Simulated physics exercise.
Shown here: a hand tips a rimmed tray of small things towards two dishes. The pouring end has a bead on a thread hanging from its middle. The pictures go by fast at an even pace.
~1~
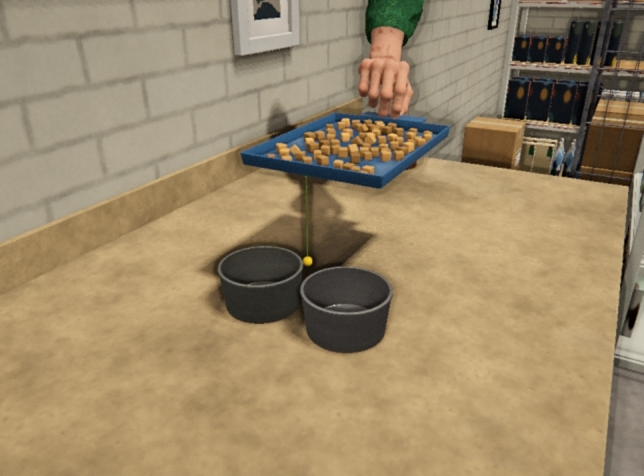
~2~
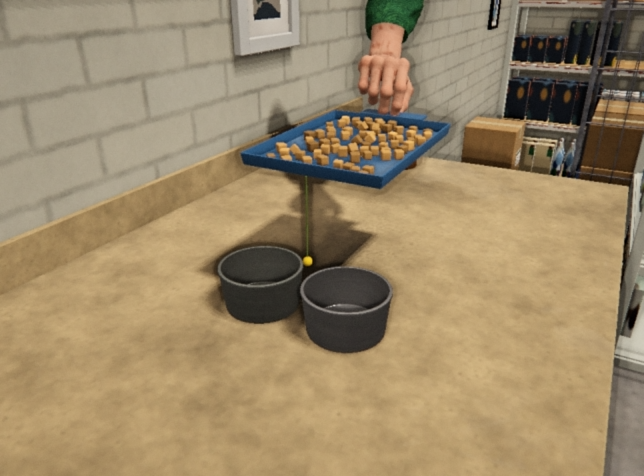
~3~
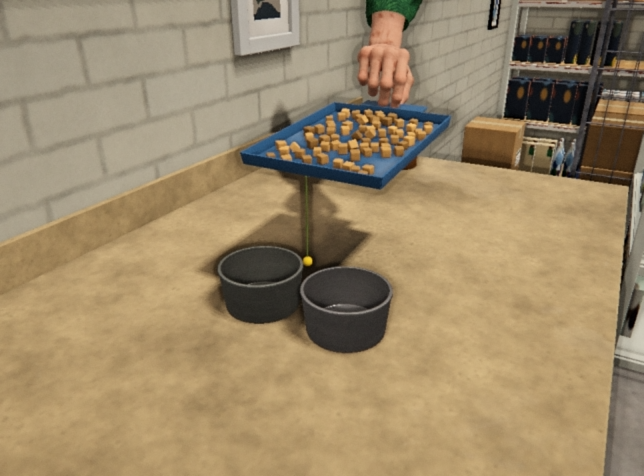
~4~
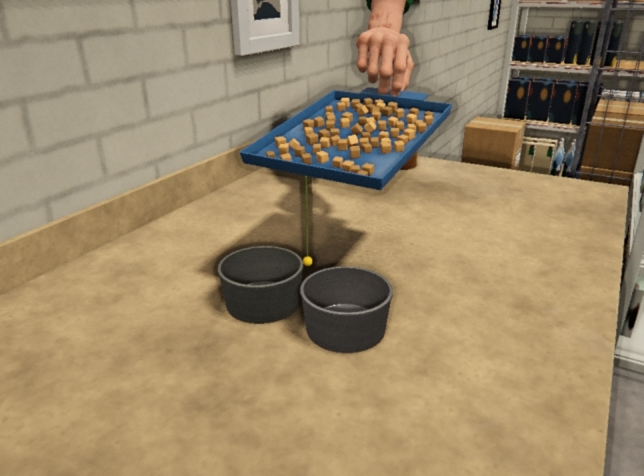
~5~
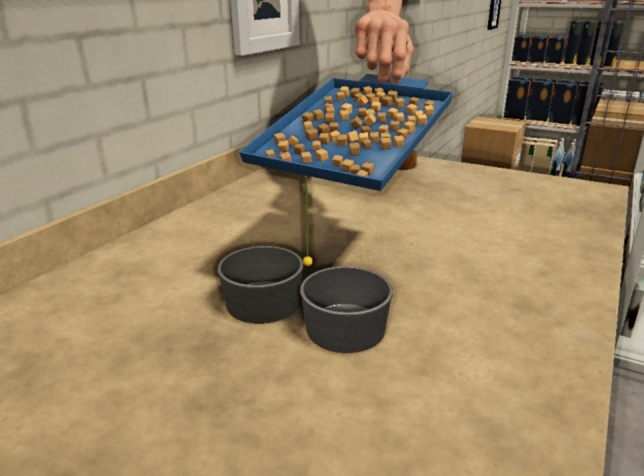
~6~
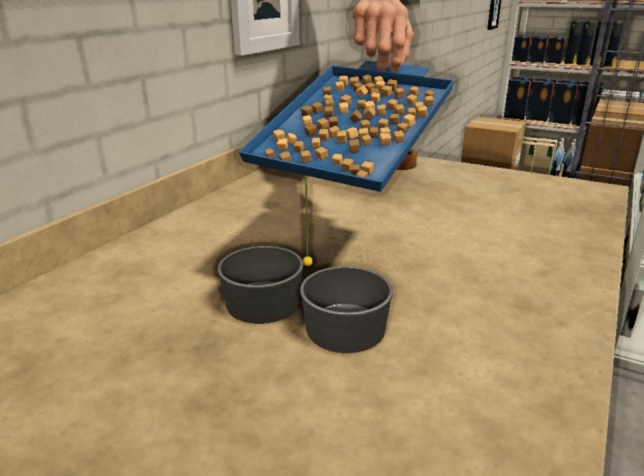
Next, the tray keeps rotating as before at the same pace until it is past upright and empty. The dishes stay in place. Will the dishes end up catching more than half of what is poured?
The dishes end up holding not even half.
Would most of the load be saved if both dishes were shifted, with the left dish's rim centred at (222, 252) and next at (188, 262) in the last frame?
Short of half and then Short of half.
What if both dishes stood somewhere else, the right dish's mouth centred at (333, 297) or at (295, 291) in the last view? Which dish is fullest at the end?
Placement one: The right-positioned dish. Placement two: The right-positioned dish.
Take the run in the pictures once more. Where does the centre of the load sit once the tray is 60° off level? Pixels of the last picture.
The middle of the pieces lands at roughly (332, 148).
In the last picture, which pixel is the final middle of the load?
The centre comes to rest close to (302, 357).
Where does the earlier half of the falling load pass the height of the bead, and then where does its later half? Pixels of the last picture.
About (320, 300), and after that about (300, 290).
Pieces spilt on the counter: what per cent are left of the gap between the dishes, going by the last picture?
Close to 60 %.
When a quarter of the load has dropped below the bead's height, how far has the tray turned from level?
115°, roughly.
Just after the last frame, tray tipped steeply; almost all on the tray; just a few in the air.
A moment on, tray tipped right over; almost all on the tray; just a few in the right dish; about a tenth outside both.
Further on, tray tipped past a quarter turn; roughly a quarter in the right dish; just a few in the left dish; the larger part outside both.
When it is over, tray tipped past a quarter turn; roughly a quarter in the right dish; just a few in the left dish; the larger part outside both.
